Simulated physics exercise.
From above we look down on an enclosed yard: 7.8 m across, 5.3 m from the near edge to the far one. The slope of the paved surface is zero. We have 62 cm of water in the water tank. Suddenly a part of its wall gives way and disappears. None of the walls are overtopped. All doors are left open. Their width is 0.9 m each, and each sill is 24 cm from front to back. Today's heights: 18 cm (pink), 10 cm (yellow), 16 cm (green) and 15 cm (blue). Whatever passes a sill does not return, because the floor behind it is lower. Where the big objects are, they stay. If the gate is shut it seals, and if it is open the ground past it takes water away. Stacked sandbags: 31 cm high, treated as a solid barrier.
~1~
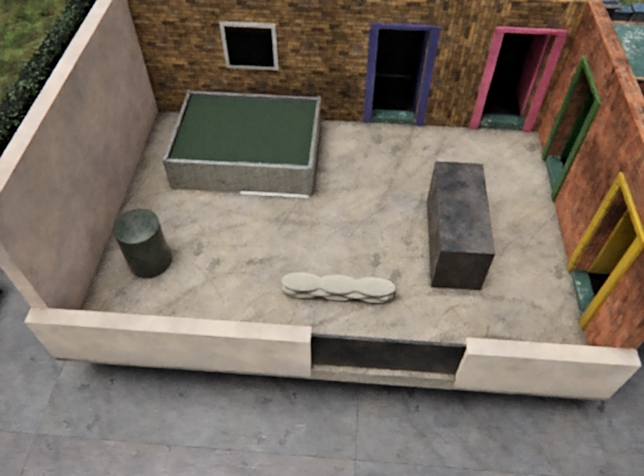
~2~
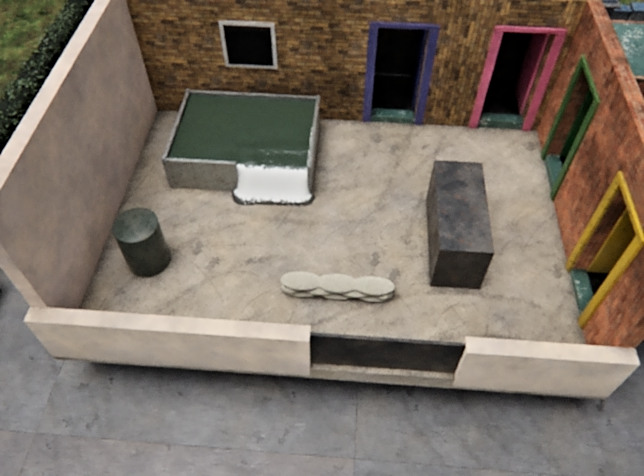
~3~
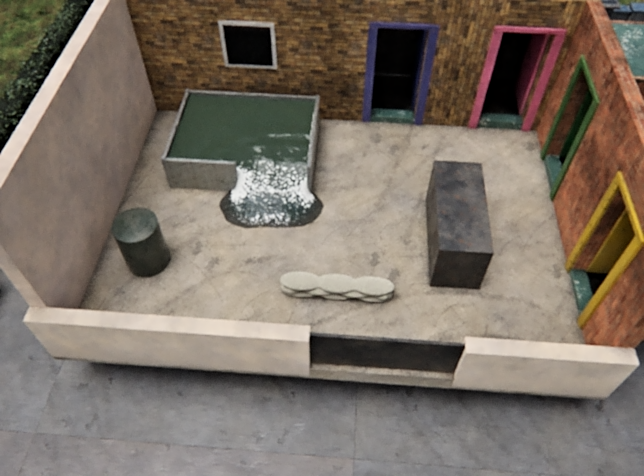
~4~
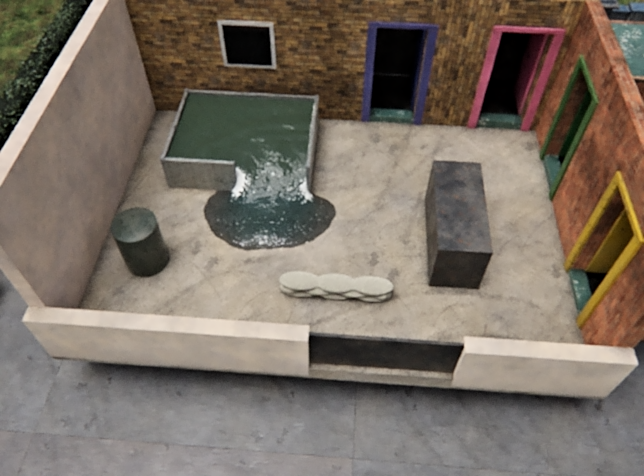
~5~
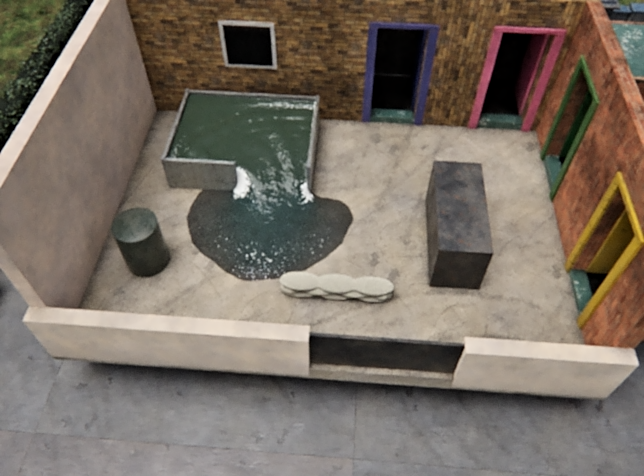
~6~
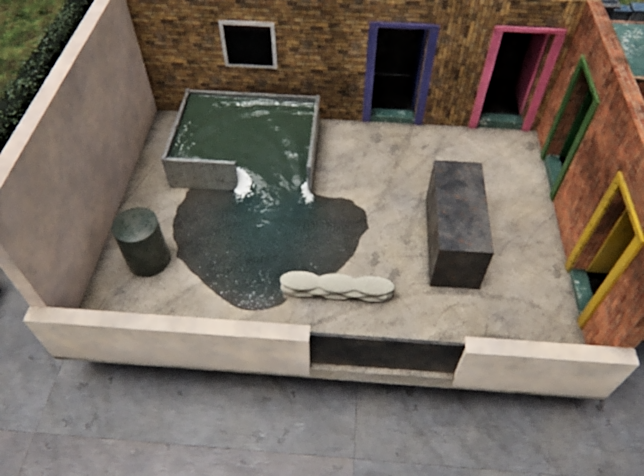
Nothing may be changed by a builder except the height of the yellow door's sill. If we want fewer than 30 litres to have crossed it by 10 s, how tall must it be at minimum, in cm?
It needs to be roughly 7.5 cm tall.
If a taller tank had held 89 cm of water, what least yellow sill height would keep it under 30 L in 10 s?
I'd go with near 12.5 cm then.
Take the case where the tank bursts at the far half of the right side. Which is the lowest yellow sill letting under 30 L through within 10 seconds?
A height of around 11.0 cm.
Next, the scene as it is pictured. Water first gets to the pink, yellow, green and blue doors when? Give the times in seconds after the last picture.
Pink 4.5 s, yellow 2.2 s, green 5.0 s, blue 2.8 s.
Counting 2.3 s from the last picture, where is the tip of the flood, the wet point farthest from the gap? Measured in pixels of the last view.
(589, 373).
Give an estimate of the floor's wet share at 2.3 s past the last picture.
Approximately 50 % of the floor.
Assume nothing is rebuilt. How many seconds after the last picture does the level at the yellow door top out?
Near 5.0 s.
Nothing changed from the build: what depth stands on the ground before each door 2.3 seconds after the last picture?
Pink door 0 cm, yellow door 2 cm, green door 0 cm, blue door 0 cm.
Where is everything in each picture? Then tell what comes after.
In the first frame, still water, 62 cm deep, in the water tank at (246, 131); the yellow door at (600, 259) is dry.
In the second frame, the front is at (239, 200), 0.3 m from the gap at (274, 184); 0.3 m2 of floor is wet, 62 cm left at the back.
In the third frame, the gap is at (273, 184), the front 0.8 m out at (244, 223); the back of the water tank holds 62 cm.
In the fourth frame, the front is at (242, 245), 1.3 m from the gap at (272, 185); 2.1 m2 of floor is wet, 62 cm left at the back.
In the fifth frame, the gap is at (273, 185), the front 1.9 m out at (244, 275); the back of the water tank holds 60 cm.
In the sixth frame, the gap is at (273, 184), the front 2.4 m out at (242, 303); the back of the water tank holds 54 cm; 3.7 m in a straight line remain to the yellow door at (598, 258).
Then, 0.7 s after the last picture water covers 25 % of the floor, deepest (36 cm) near (292, 198); it has not reached the yellow door.
Then, 2.3 s after the last picture water covers 50 % of the floor, deepest (31 cm) near (81, 336); 2 cm at the yellow door, 0 litres in over its 10 cm sill.
Then, 9.3 s after the last picture water covers 95 % of the floor, deepest (13 cm) near (115, 218); 9 cm at the yellow door, 9 litres in over its 10 cm sill.
At the yellow door as built, the water peaked near 12 cm, 4.9 s after the last picture.
With a sill of 6.5 cm, 46 litres would have come in within the 10 s; with 8.5 cm, 20 litres. So under 30 litres takes about 7.5 cm.
